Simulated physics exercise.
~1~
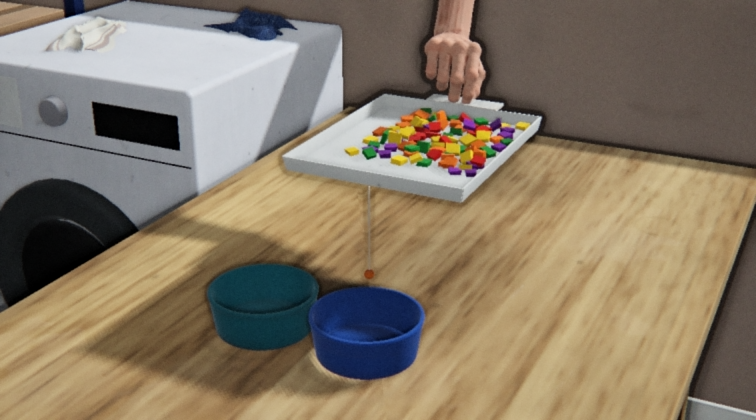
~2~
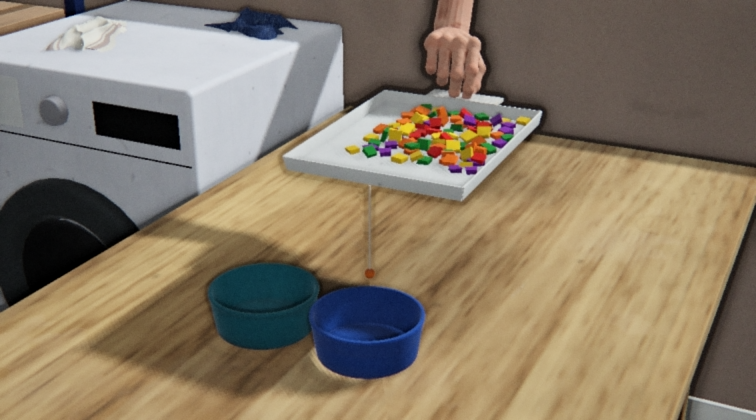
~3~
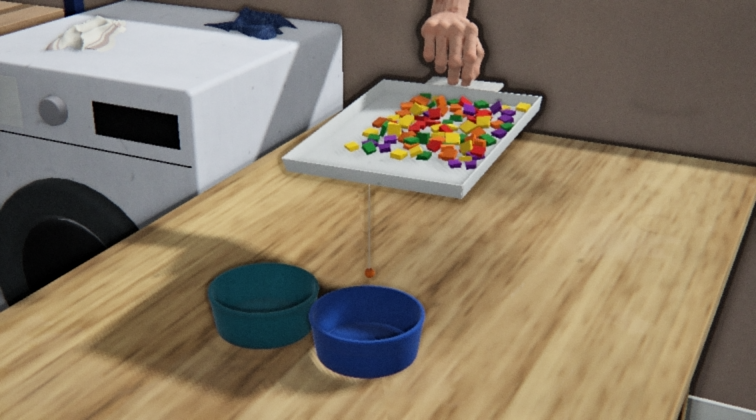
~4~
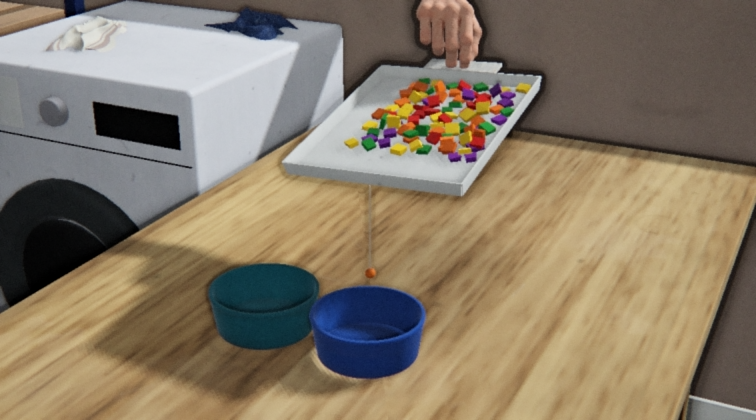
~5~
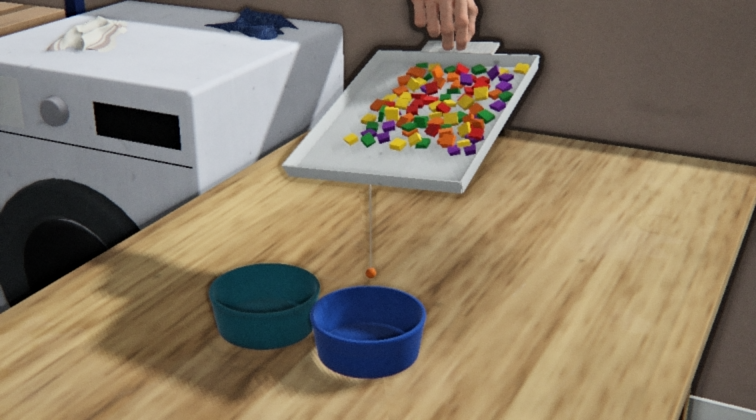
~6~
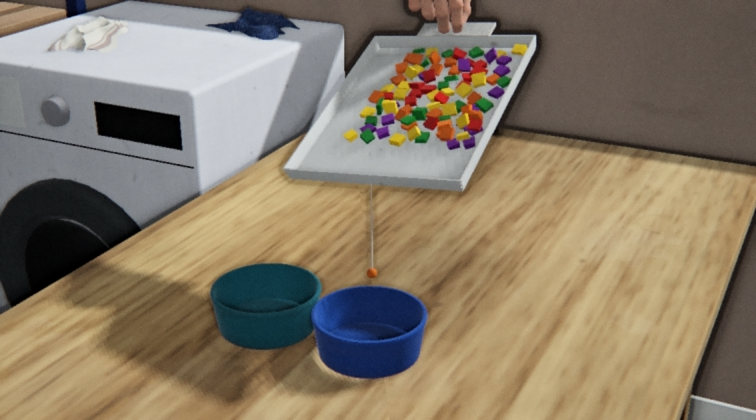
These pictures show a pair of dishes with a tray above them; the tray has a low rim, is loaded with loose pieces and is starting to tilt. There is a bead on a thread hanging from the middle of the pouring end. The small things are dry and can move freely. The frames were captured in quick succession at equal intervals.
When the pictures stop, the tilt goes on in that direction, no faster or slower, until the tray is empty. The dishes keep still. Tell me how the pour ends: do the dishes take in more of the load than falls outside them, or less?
They take in more than falls outside.
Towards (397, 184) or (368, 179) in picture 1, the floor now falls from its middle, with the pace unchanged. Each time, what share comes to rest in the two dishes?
Respectively 50 and 70 in a hundred.
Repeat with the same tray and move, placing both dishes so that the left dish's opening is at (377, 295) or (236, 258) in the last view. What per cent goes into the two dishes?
About 20 per cent first, then about 60 per cent.
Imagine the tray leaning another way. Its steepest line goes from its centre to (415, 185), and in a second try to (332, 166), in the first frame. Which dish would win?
Rightward dish on the first try, Leftward dish on the second.
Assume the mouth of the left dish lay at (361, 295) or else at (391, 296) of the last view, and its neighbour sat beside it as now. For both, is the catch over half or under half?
The dishes end up with the lesser share in the first try and the lesser share in the second.
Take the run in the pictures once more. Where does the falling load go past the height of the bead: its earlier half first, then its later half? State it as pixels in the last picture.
First part (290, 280), rest (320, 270).
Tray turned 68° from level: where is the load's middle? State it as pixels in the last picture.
Look about (341, 159) in the last picture.
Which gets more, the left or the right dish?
That's going to be the left-positioned one.
Soon, tray tipped steeply; nearly all on the tray; a small part in the air.
A while on, tray tipped past a quarter turn; a small part on the tray; about a quarter in the right dish; about half in the left dish; a small part outside both; about a quarter in the air.
Towards the end, tray tipped past a quarter turn; about a quarter in the right dish; about half in the left dish; a small part outside both.
Finally, tray tipped past a quarter turn; about a quarter in the right dish; about half in the left dish; a small part outside both.
